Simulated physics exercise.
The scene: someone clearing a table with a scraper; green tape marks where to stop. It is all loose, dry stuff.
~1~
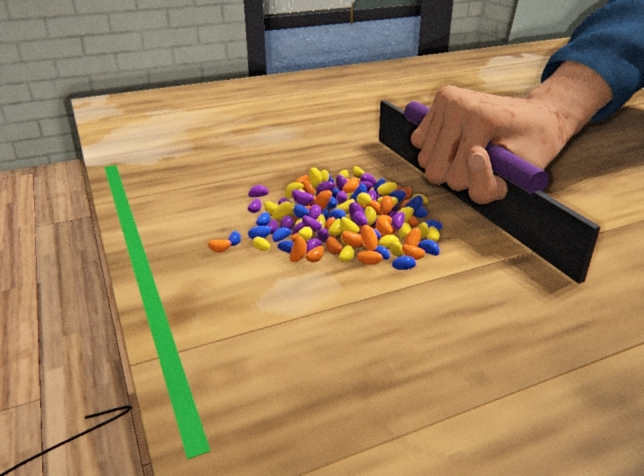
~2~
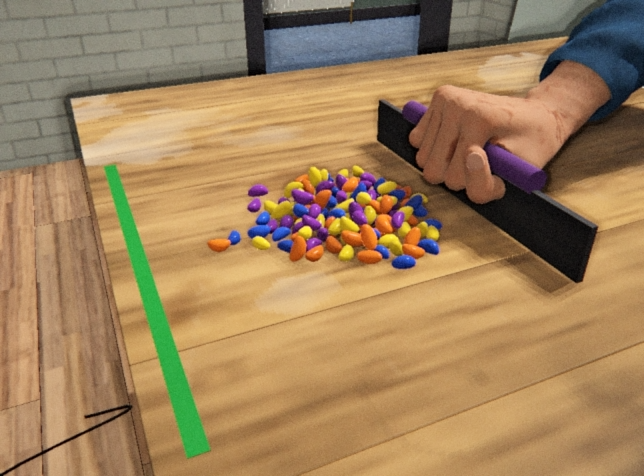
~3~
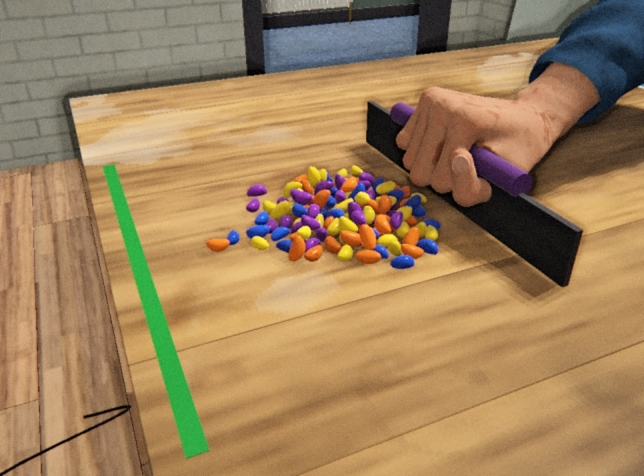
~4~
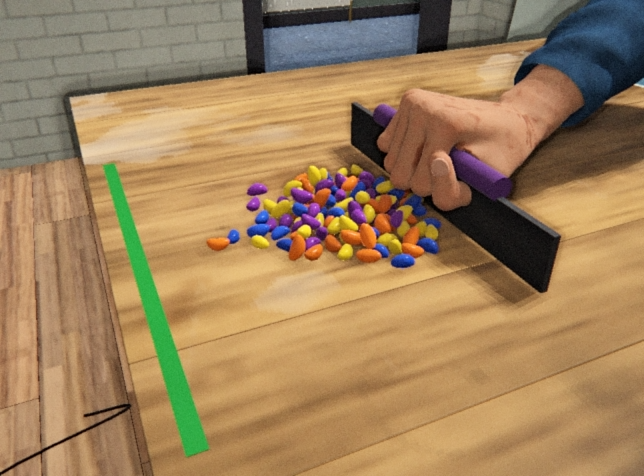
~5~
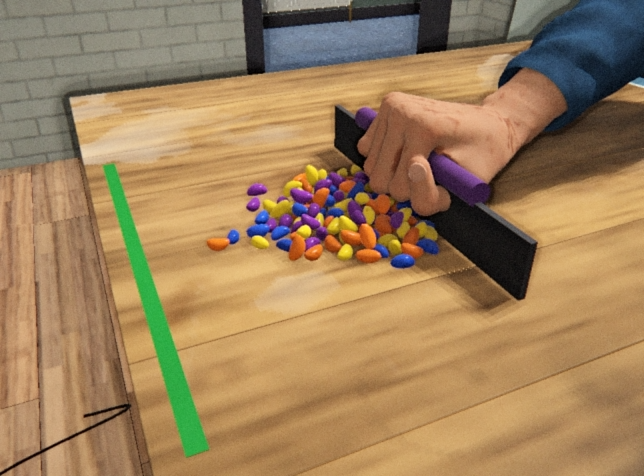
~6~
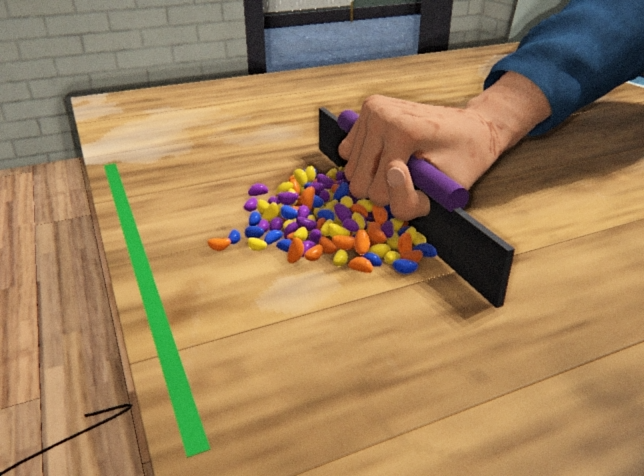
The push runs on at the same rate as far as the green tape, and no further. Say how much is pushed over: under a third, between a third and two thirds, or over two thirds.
It pushes over two thirds off the end.
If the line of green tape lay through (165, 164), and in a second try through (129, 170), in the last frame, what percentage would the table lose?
Roughly 30 per cent, and 70 per cent.
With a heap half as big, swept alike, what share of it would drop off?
It comes to 80 per cent or so.
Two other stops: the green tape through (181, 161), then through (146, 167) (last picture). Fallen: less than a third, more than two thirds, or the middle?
At the first place less than a third, at the second between a third and two thirds.
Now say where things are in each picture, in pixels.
In the first frame, scraper near (568, 239), at rest; green tape near (113, 174), right by the edge; edge at (109, 276); the heap near (349, 219), jelly beans.
In the second frame, scraper near (565, 239).
In the third frame, scraper near (551, 242); the heap near (348, 218).
In the fourth frame, scraper near (530, 248).
In the fifth frame, scraper near (507, 254); the heap near (346, 218), a little pushed along.
In the sixth frame, scraper near (486, 261); green tape near (112, 172); edge at (109, 275); the heap near (337, 220), the bulk pushed along.
Shortly afterwards, scraper still moving, near (265, 186); heap all on the table, its front near (142, 276).
Next, scraper stopped at the green tape; heap the bulk over the edge.
In the end, scraper stopped at the green tape; heap the bulk over the edge.
